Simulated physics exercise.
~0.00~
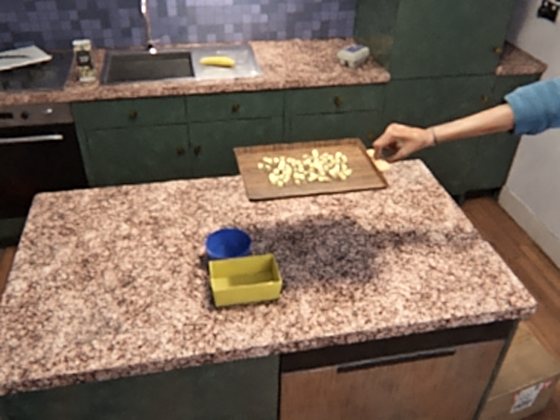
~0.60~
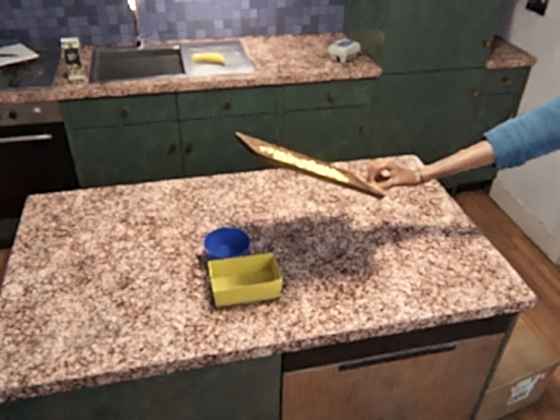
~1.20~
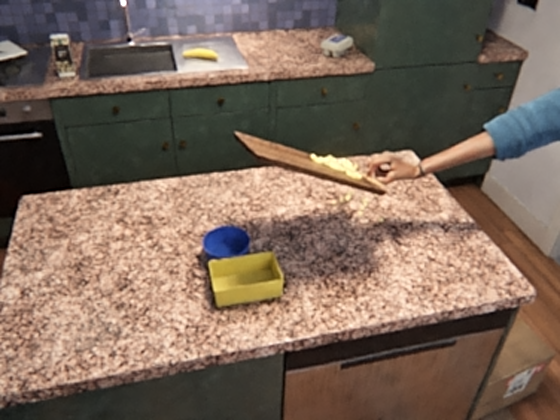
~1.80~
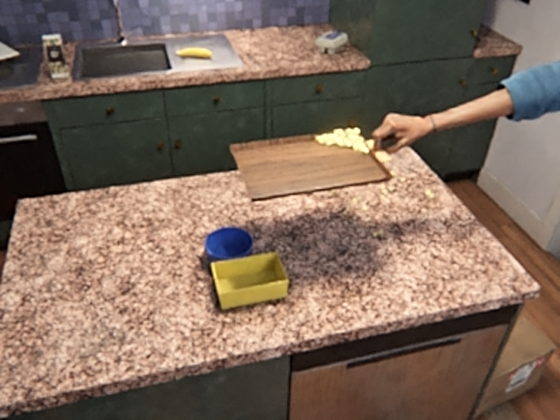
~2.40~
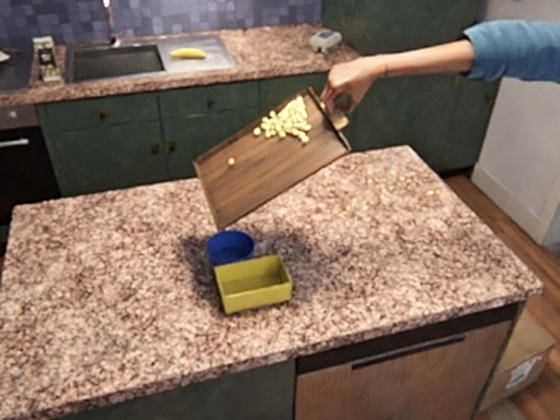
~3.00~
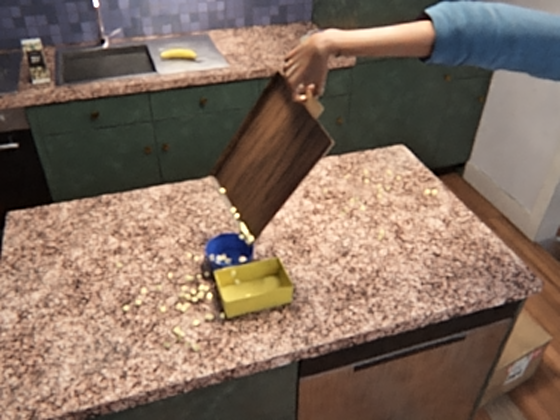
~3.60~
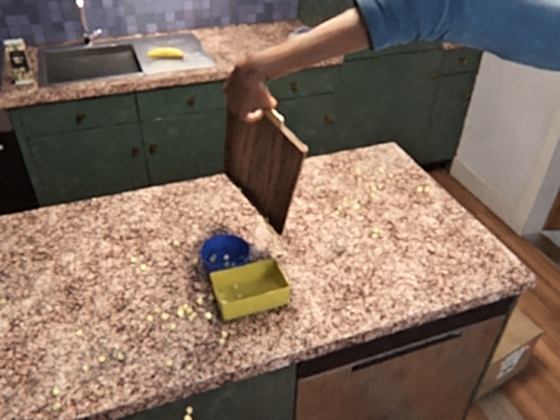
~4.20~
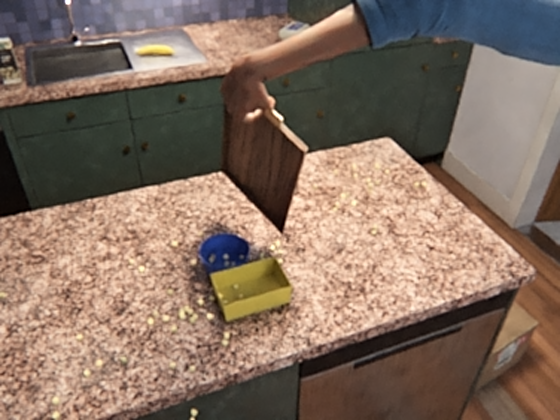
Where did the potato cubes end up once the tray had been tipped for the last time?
Most of them ended up outside the containers, many scattered over the counter, while the blue dish and the yellow tin each caught only a small share.
